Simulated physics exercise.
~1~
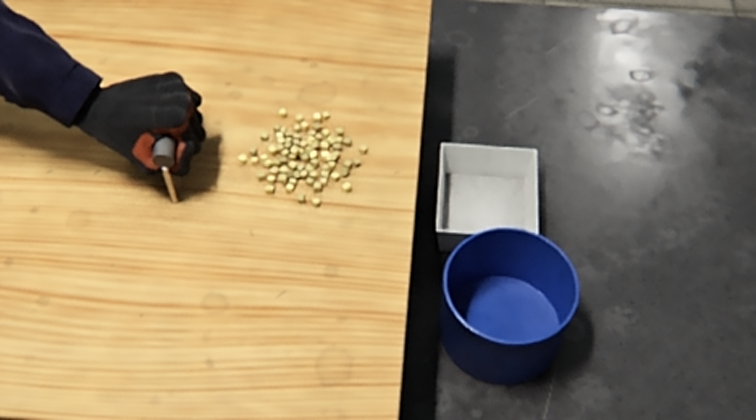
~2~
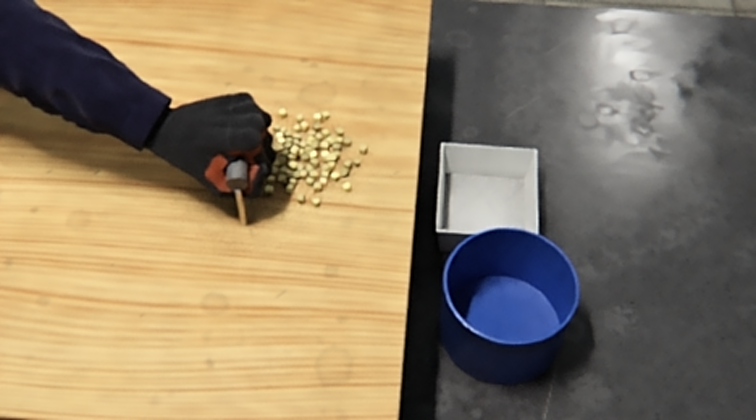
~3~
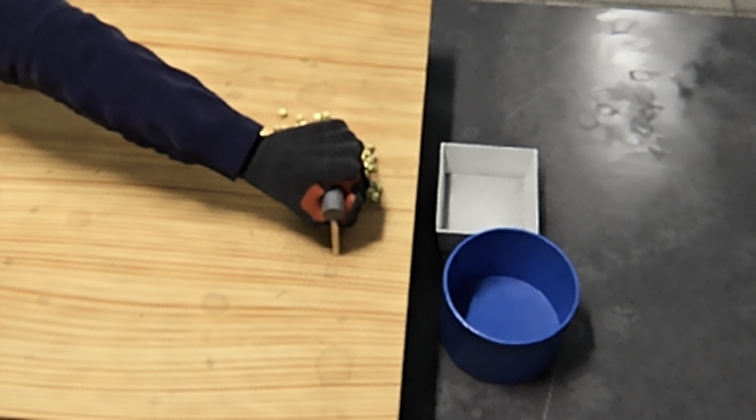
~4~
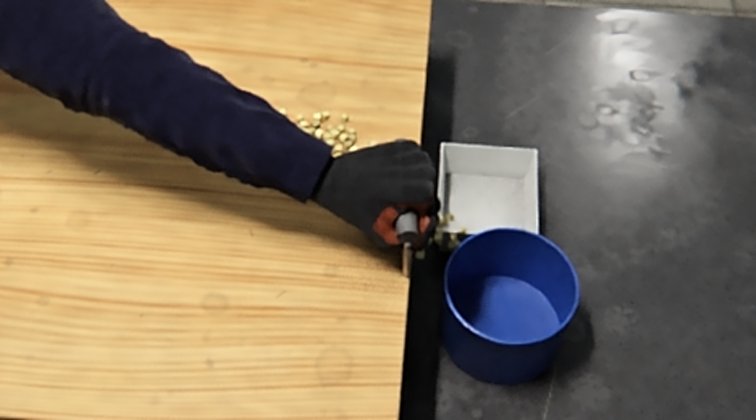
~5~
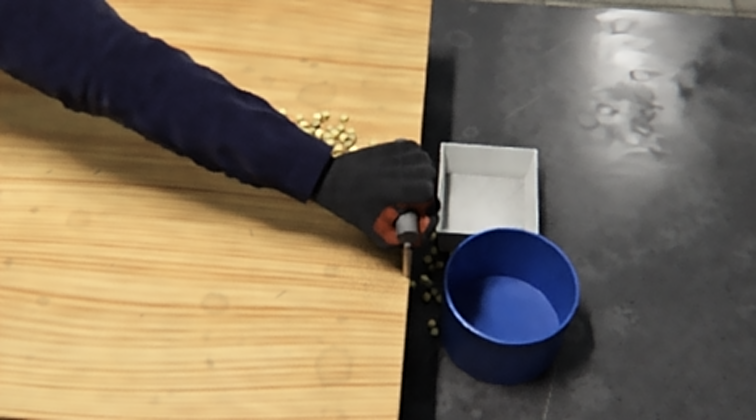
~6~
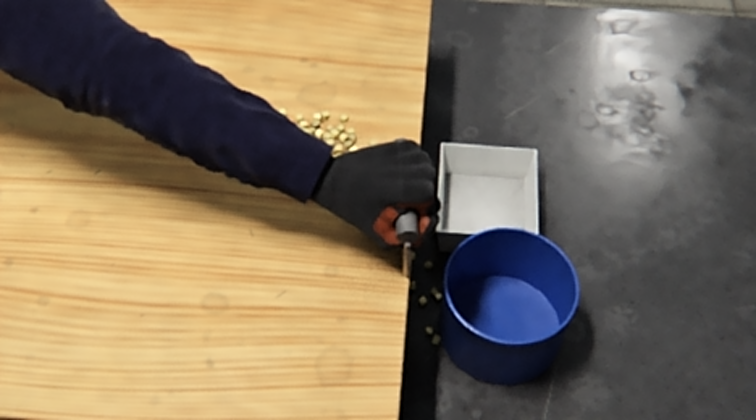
A black-gloved hand at the end of a dark blue sleeve grips a small scraper on a pale wooden tabletop, seen from above. To its right lies a loose pile of small yellowish pieces, and beyond the table edge a white square tin and a round blue pot stand on a dark surface. The hand sweeps rightward through the pile, pushing part of it along. It stops at the edge, where some pieces drop into the gap beside the pot. Both containers stay empty, the fallen pieces lie outside them, and the rest remain on the wood.
